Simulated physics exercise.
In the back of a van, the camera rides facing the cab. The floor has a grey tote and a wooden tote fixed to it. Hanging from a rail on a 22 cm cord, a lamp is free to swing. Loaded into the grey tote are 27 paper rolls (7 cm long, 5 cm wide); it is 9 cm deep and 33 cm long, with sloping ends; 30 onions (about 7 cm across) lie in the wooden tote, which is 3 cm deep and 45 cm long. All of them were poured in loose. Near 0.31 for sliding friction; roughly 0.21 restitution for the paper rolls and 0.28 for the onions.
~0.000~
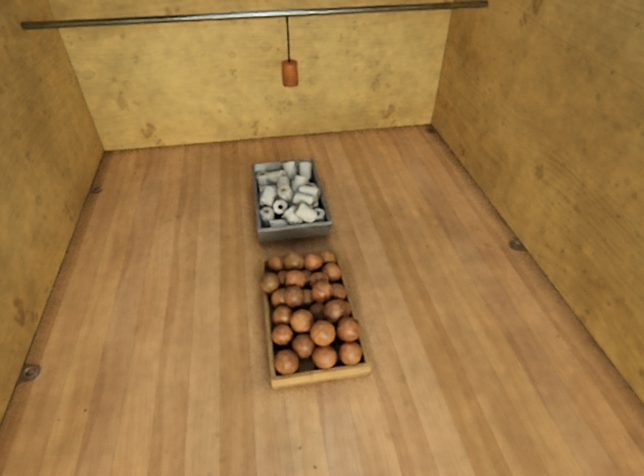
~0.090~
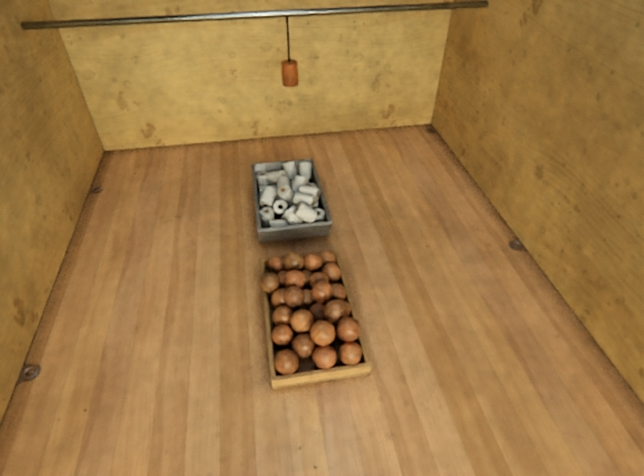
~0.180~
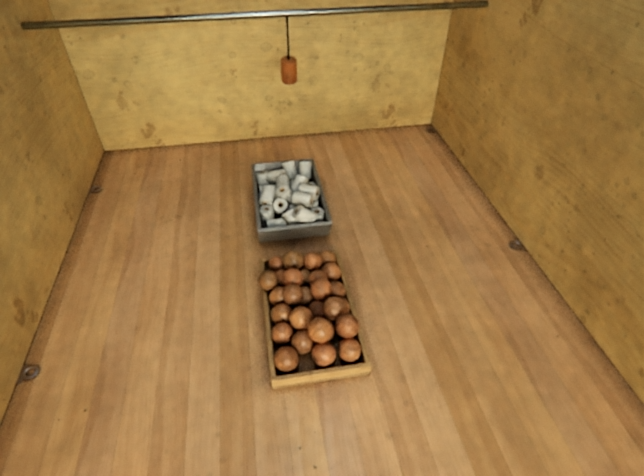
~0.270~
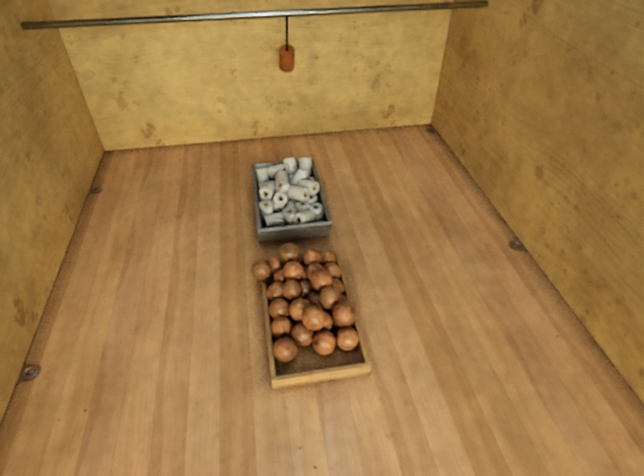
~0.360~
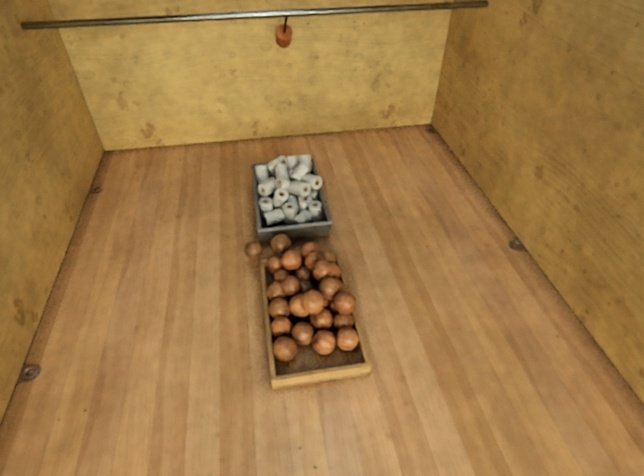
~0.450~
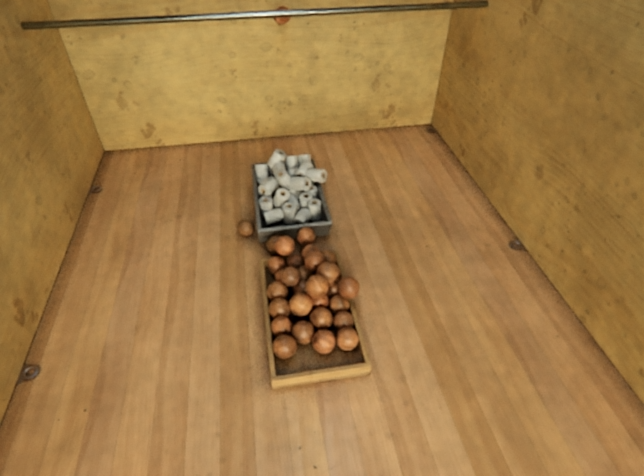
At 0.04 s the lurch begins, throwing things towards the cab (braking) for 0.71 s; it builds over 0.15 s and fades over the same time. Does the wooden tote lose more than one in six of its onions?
Yes.
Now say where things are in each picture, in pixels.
In the first picture (we follow the rim corner now nearest the camera), wooden tote at (273, 377); grey tote at (259, 229); lamp swung 0°; nothing out yet.
In the second picture, wooden tote at (273, 377); lamp swung 0°.
In the third picture, wooden tote at (273, 377); lamp swung 7°.
In the fourth picture, wooden tote at (273, 377); lamp swung 27°.
In the fifth picture, wooden tote at (273, 377); lamp swung 53°; 2 out, the lowest onion at (254, 250).
In the sixth picture, wooden tote at (273, 377); grey tote at (259, 229); lamp swung 73°; 3 out, the lowest onion at (276, 244).
After 0.59 s, 2 of 27 out of the grey tote and 7 of 30 out of the wooden tote.
After 0.77 s, 2 of 27 out of the grey tote and 10 of 30 out of the wooden tote.
After 1.03 s, 2 of 27 out of the grey tote and 10 of 30 out of the wooden tote.
Outcome (at 1.35 s), 2 of 27 out of the grey tote and 10 of 30 out of the wooden tote. Asked share, 10 of 30, 33 per cent.
